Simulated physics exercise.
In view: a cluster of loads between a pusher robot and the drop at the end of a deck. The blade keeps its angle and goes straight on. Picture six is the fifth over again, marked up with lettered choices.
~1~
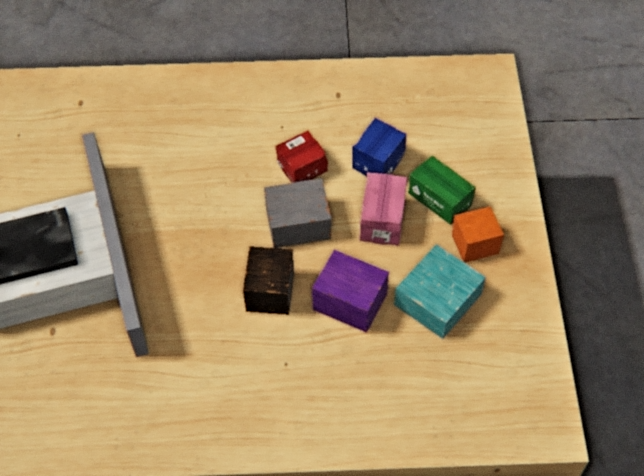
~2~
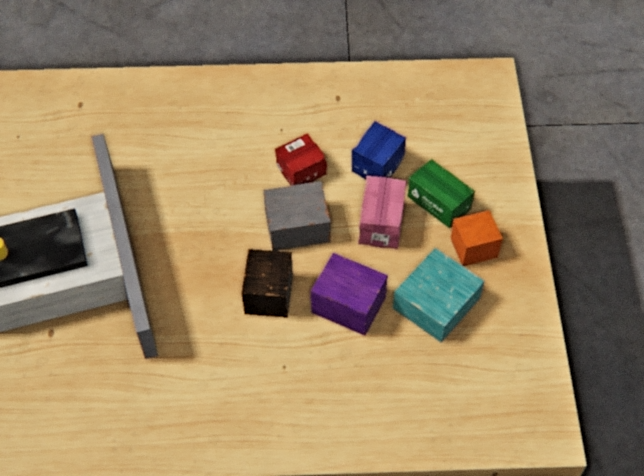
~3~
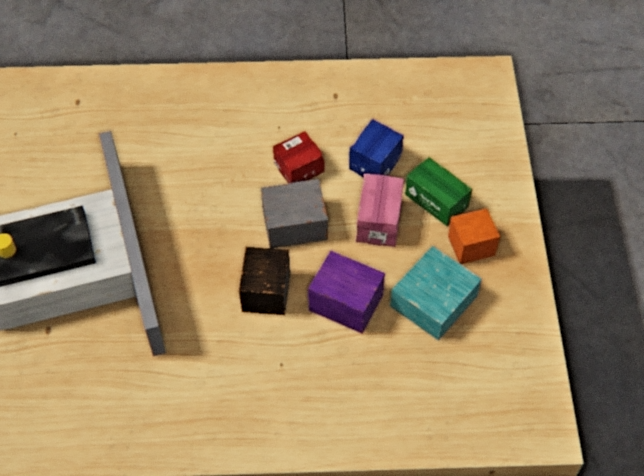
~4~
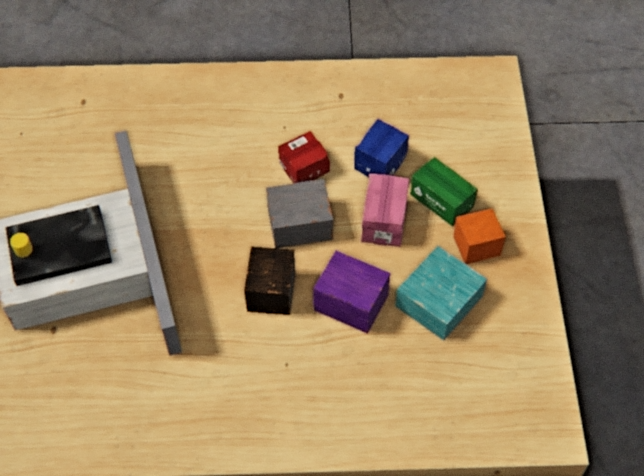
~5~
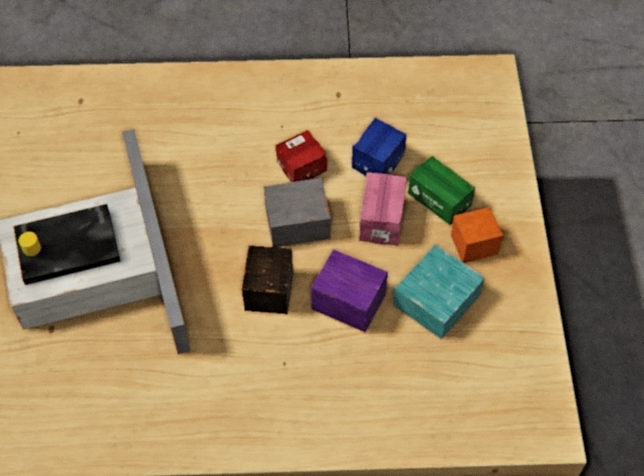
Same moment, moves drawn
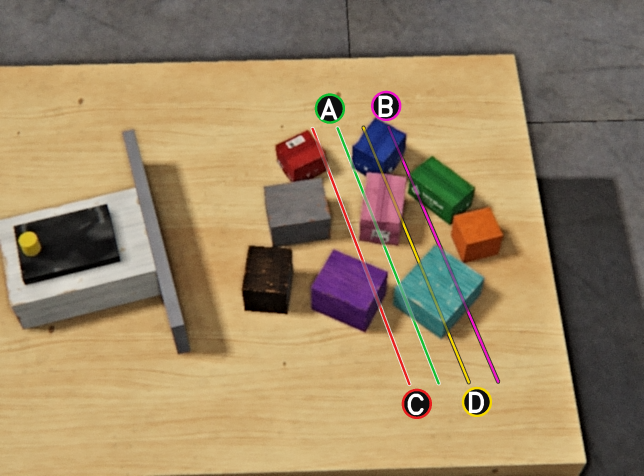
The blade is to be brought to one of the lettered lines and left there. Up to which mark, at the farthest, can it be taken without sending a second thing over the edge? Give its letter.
At B, and not beyond.
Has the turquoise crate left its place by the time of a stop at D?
Yes.
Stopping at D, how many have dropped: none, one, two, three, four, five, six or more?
By then, none.
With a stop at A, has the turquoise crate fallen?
By then, no.
On the marked copy, A at (384, 245); B at (439, 244); C at (357, 246); D at (412, 245).
With B. Early on, robot (180, 238); purple crate (359, 291); black crate (298, 274).
Further on, robot (285, 235); green box (465, 186); turquoise crate (476, 297).
At the end, robot (365, 233); green box (537, 179); turquoise crate (548, 287); none fallen.
As for the rest, A is within the limit but short; C is within the limit but short; D is within the limit but short.
